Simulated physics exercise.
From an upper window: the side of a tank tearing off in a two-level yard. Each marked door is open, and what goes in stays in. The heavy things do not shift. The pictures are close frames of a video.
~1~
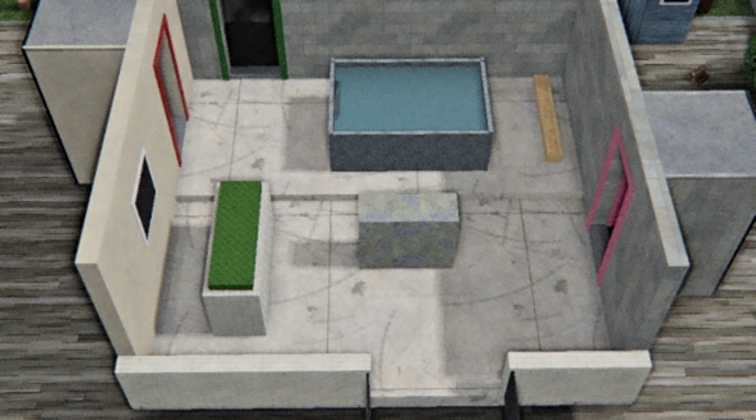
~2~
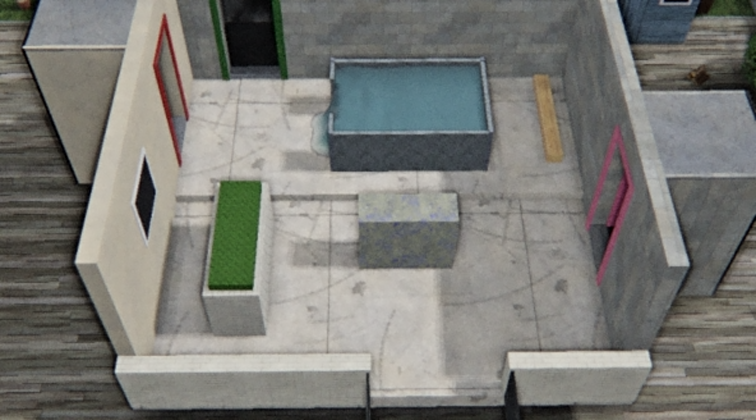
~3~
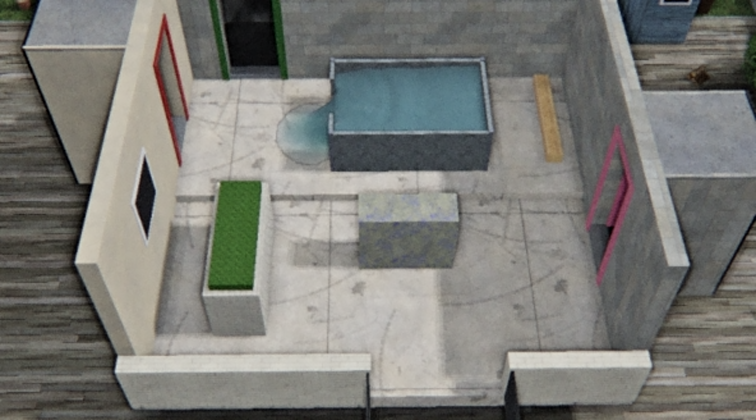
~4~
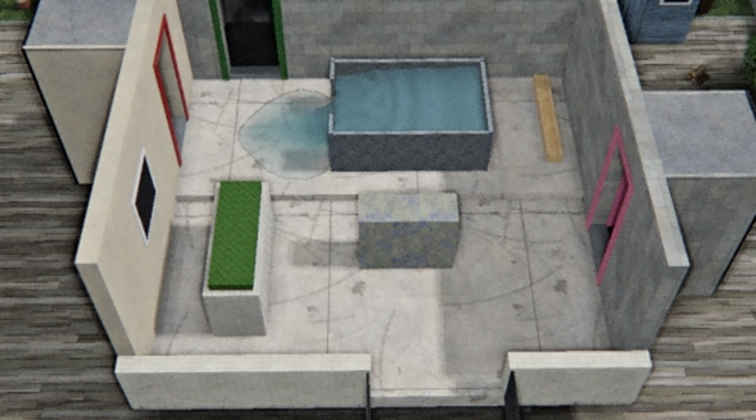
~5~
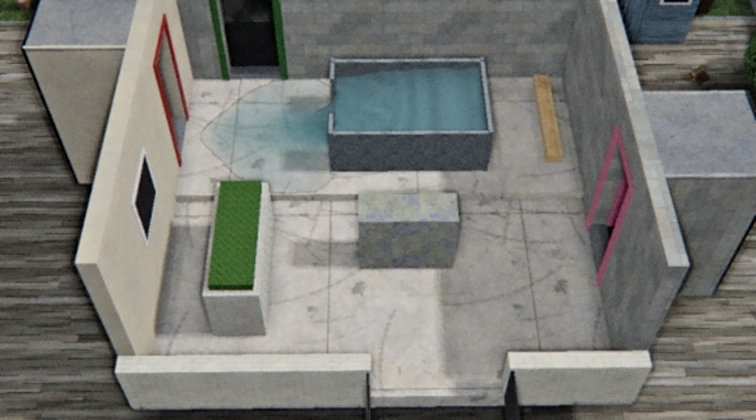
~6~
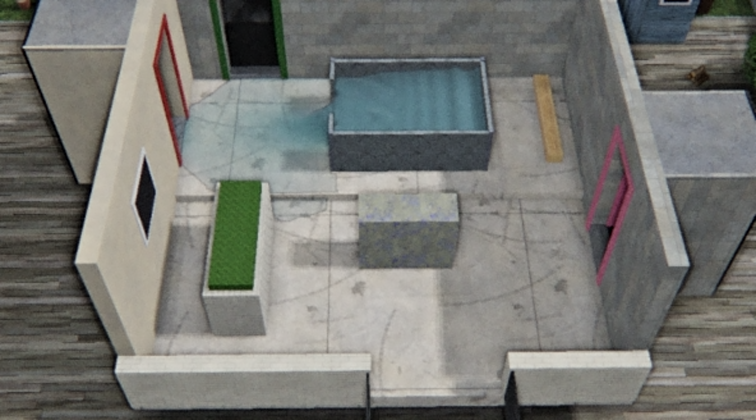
Water pours from the left side of a raised tank and spreads left across the pale floor.
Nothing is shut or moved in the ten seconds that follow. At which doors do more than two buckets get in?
One by one: The green door floods; the red door floods; the pink door holds within the limit.
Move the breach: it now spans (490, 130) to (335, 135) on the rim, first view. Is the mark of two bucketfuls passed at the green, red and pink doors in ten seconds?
My reading: The green door is under, the red door keeps below it, the pink door passes that mark.
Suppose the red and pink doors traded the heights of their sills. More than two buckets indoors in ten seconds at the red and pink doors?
Then: The red one passes that mark, the pink one stays under.
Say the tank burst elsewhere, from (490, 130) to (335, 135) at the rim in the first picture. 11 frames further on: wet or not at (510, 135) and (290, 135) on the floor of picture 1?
In turn: No water, free of water.
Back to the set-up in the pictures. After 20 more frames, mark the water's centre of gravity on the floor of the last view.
At about (321, 163).
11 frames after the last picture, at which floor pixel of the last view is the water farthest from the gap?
At about (150, 383).
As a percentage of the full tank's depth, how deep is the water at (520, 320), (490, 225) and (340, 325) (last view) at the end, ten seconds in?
Roughly 14, 8 and 4 per cent, in turn.
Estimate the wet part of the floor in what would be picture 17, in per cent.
Close to 30 %.
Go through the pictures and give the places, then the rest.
The open tank at (409, 99) is whole and still, in the first frame.
Water pours out at (335, 123) and has run to (324, 115), in the second frame.
The front is at (284, 123), out from the gap at (335, 123), in the third frame.
The front is at (243, 139), out from the gap at (335, 123), in the fourth frame.
Water pours out at (335, 123) and has run to (207, 140), in the fifth frame.
Water pours out at (335, 122) and has run to (180, 134), in the sixth frame.
A moment on, water covers 25 % of the floor; the green door under two buckets in, the red door over two buckets in, the pink door not reached.
Next, water covers 30 % of the floor; the green door over two buckets in, the red door far over two buckets in, the pink door not reached.
Then, water covers 35 % of the floor; the green door far over two buckets in, the red door far over two buckets in, the pink door not reached.
Later, water covers 70 % of the floor; the green door far over two buckets in, the red door far over two buckets in, the pink door not reached.
In the end, water covers 85 % of the floor; the green door far over two buckets in, the red door far over two buckets in, the pink door wet at the sill, nothing in.
